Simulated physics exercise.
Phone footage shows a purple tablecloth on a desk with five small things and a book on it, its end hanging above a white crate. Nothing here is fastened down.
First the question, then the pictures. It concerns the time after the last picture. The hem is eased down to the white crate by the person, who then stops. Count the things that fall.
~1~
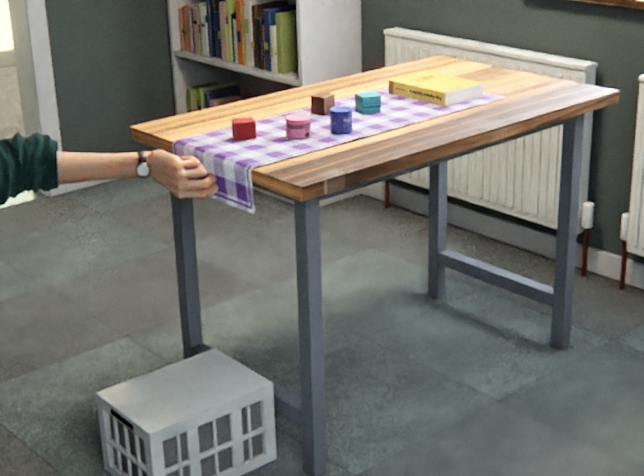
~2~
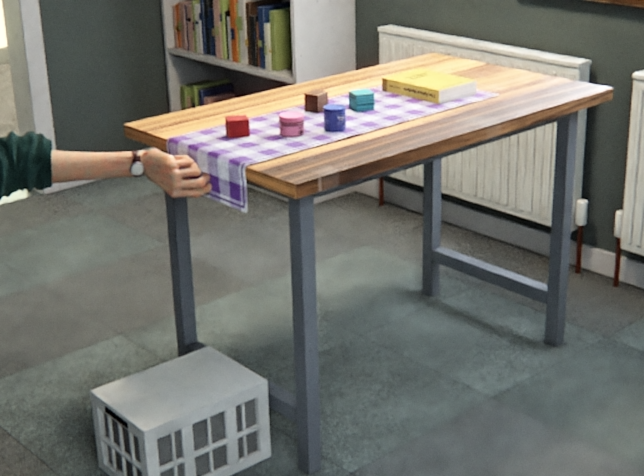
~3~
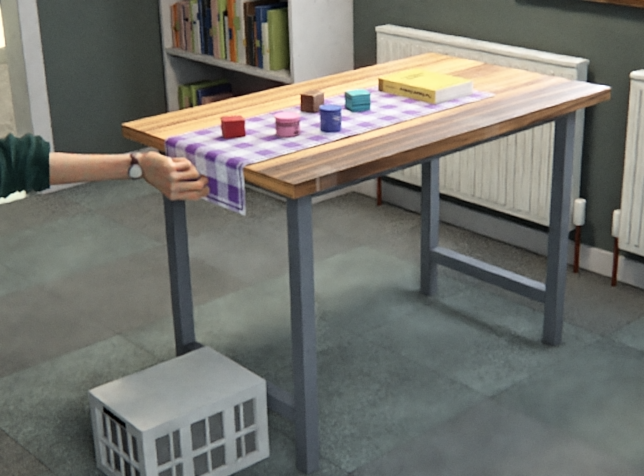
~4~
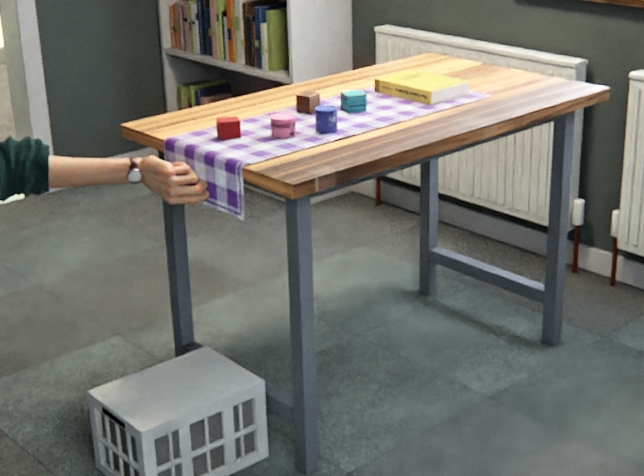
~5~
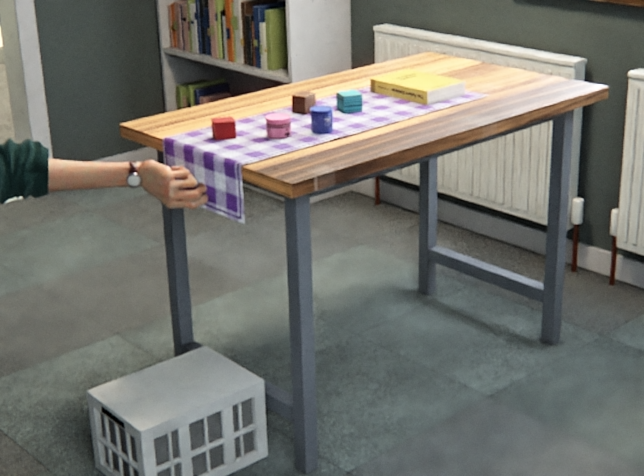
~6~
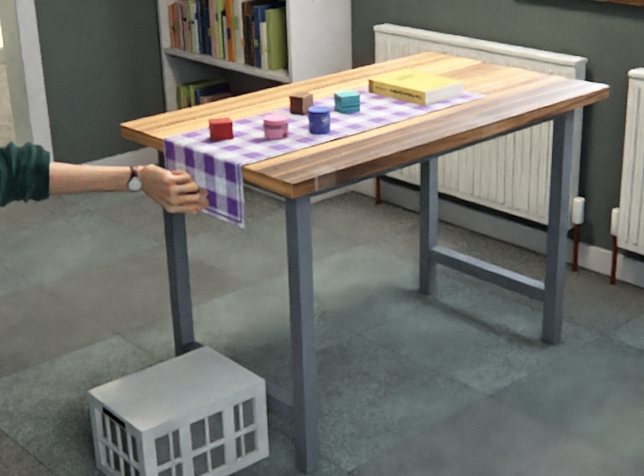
So in the end, the top is short four items, that's it.
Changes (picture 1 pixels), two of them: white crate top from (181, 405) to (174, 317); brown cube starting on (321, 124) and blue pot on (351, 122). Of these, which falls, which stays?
Note: Brown cube kept on top; blue pot kept on top.
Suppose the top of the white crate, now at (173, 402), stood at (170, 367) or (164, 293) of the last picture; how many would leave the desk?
It would be 3 and 1.
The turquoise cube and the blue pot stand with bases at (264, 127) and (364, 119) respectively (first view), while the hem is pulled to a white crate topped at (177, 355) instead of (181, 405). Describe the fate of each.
As for the turquoise cube, it leaves the top; as for the blue pot, it stays in place.
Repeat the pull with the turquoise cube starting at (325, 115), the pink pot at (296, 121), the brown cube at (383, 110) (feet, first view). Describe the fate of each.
As for the turquoise cube, it leaves the top; the pink pot, it leaves the top; the brown cube, it holds its spot.
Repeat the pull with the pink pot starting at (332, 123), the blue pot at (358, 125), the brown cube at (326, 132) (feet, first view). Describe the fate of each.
Here's the result: The pink pot leaves the top, the blue pot leaves the top and the brown cube leaves the top.
Soon after, hem near (207, 278); red cube gone.
After that, hem near (209, 339); red cube, pink pot and blue pot gone.
And then, hem on the crate; red cube, pink pot, blue pot and brown cube gone.
In the end, hem on the crate; red cube, pink pot, blue pot and brown cube gone. The desk loses four.
